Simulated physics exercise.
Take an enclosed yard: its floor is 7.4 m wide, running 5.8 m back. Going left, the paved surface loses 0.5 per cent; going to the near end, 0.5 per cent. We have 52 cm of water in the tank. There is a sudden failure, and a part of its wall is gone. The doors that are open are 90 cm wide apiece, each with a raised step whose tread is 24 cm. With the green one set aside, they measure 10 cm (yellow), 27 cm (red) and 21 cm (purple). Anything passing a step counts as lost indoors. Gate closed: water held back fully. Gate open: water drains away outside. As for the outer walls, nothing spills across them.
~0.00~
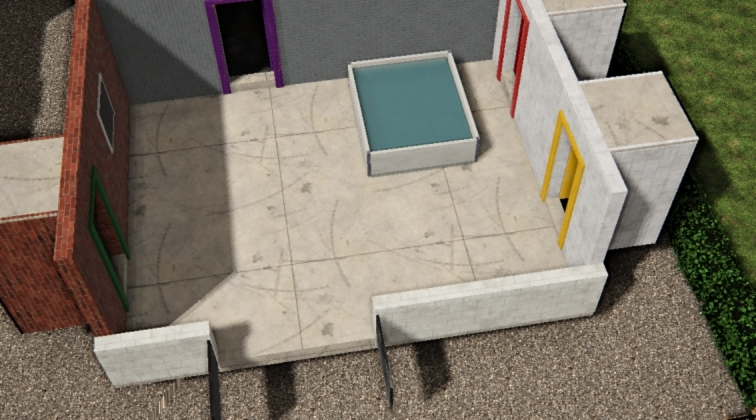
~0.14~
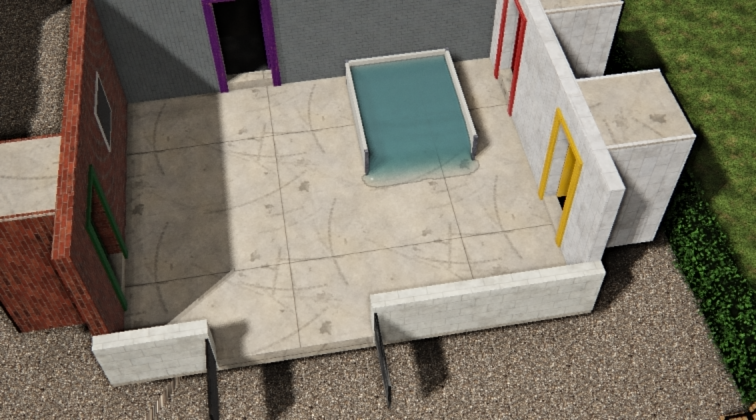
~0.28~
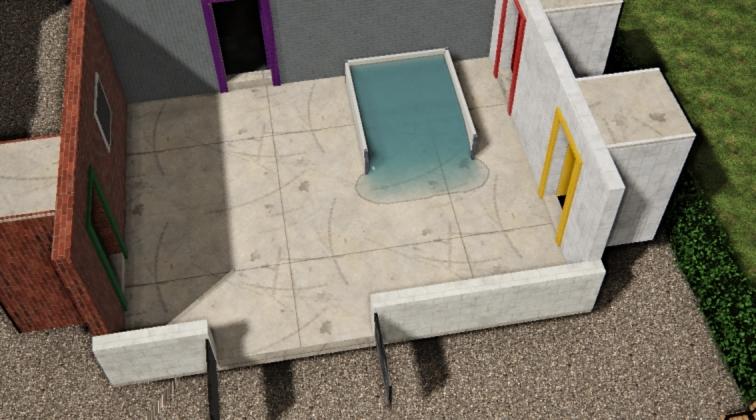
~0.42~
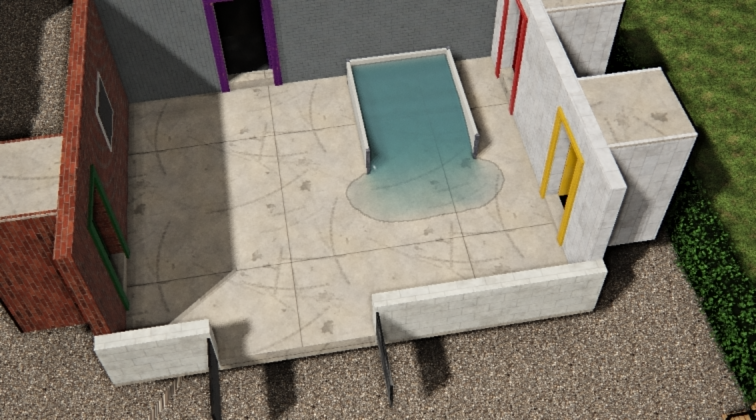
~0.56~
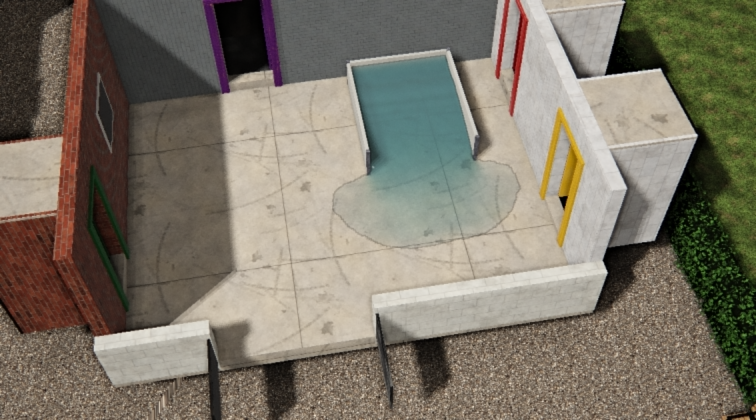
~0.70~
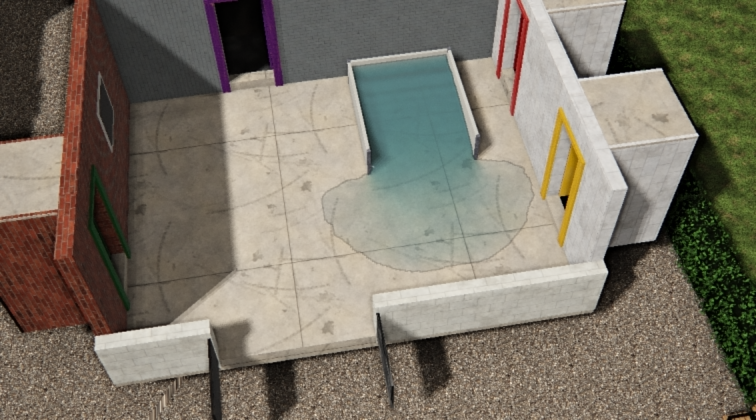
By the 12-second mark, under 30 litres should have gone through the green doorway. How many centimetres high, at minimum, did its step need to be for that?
It needed to be about 6.5 cm high.
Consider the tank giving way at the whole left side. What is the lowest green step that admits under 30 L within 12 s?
In that case you'd want it roughly 10.0 cm high.
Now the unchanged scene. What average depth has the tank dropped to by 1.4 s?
Averaged depth comes out at about 32 cm.
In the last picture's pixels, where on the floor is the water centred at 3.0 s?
(437, 215), roughly.
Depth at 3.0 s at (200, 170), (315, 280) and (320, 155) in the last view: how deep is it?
The three readings, in order, are 0, 3 and 0 cm.
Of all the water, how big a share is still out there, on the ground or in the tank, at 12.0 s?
Roughly 72 %.
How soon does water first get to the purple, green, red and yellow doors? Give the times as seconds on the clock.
It gets to purple after 9.0 s, green after 4.5 s, red after 5.0 s and yellow after 1.0 s.
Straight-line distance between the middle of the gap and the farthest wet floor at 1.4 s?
Front distance: Approx. 3.6 m.
After 1.4 s water covers 30 % of the floor, deepest (28 cm) near (451, 310); it has not reached the green door.
After 3.0 s water covers 40 % of the floor, deepest (32 cm) near (505, 302); it has not reached the green door.
After 12.0 s water covers 90 % of the floor, deepest (8 cm) near (127, 361); 7 cm at the green door, 0 litres in over its 20 cm step.
At the green door as built, the water arrived by 4.8 s and peaked near 11 cm at 6.8 s.
With a step of 5.5 cm, 45 litres would have come in within the 12 s; with 7.5 cm, 15 litres. So under 30 litres takes about 6.5 cm.
